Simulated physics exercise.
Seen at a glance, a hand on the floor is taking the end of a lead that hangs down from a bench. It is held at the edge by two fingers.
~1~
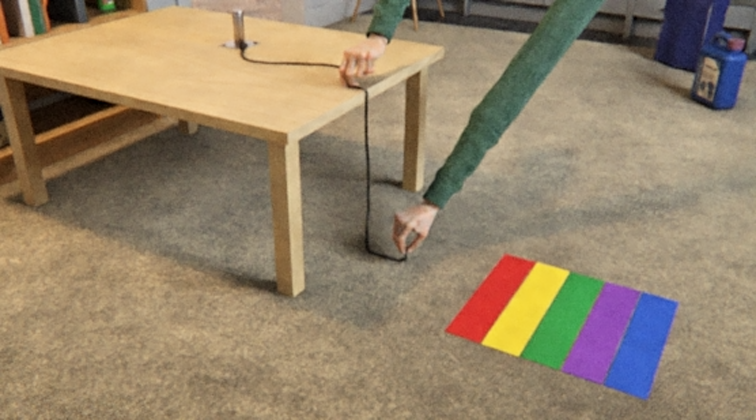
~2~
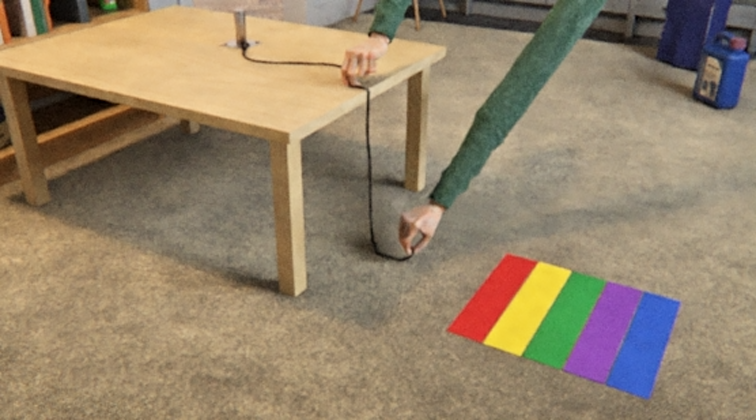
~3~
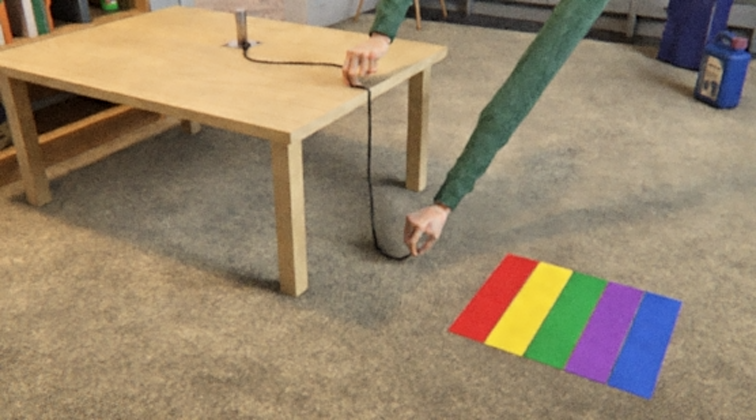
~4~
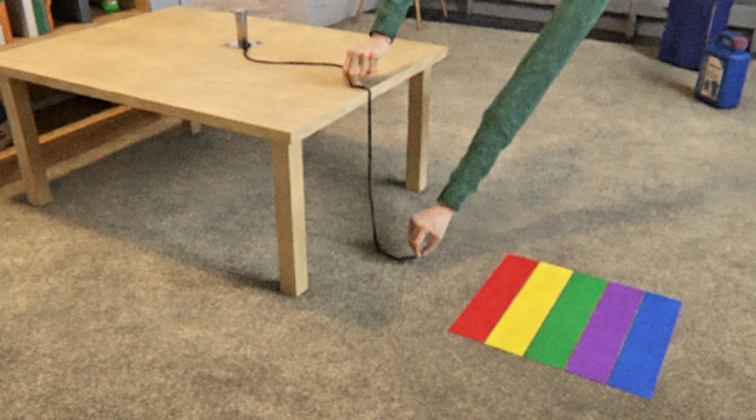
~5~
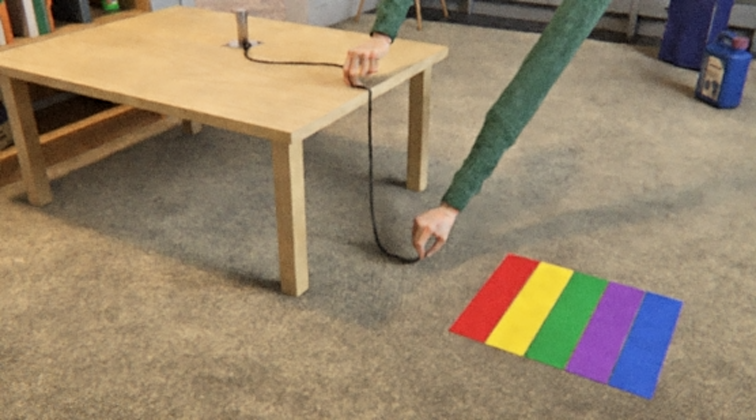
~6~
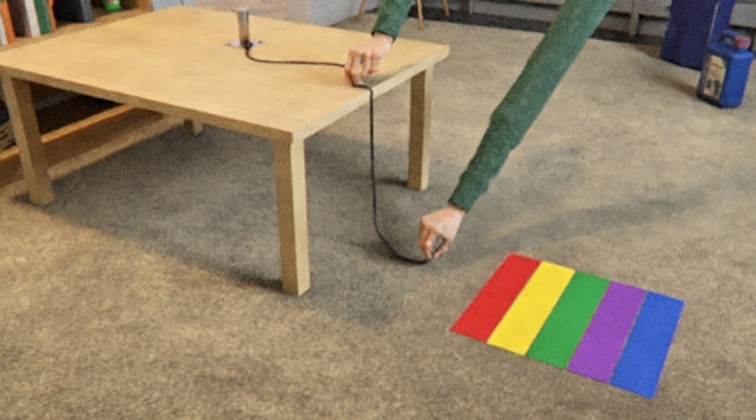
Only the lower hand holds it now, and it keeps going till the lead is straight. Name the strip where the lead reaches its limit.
Green.
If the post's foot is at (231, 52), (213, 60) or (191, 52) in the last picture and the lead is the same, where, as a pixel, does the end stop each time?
Roughly (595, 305), then (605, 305), then (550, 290).
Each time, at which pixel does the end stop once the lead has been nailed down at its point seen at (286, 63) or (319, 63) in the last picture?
Estimates in sequence: (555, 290) then (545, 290).
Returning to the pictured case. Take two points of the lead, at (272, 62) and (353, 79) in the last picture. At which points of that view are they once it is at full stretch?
The first ends at (300, 59) and the second at (386, 92).
Early on, end near (520, 282); over red.
Midway, end near (557, 293); over green.
At the end of the slack, end near (581, 300); over green. It gets as far as the green strip.
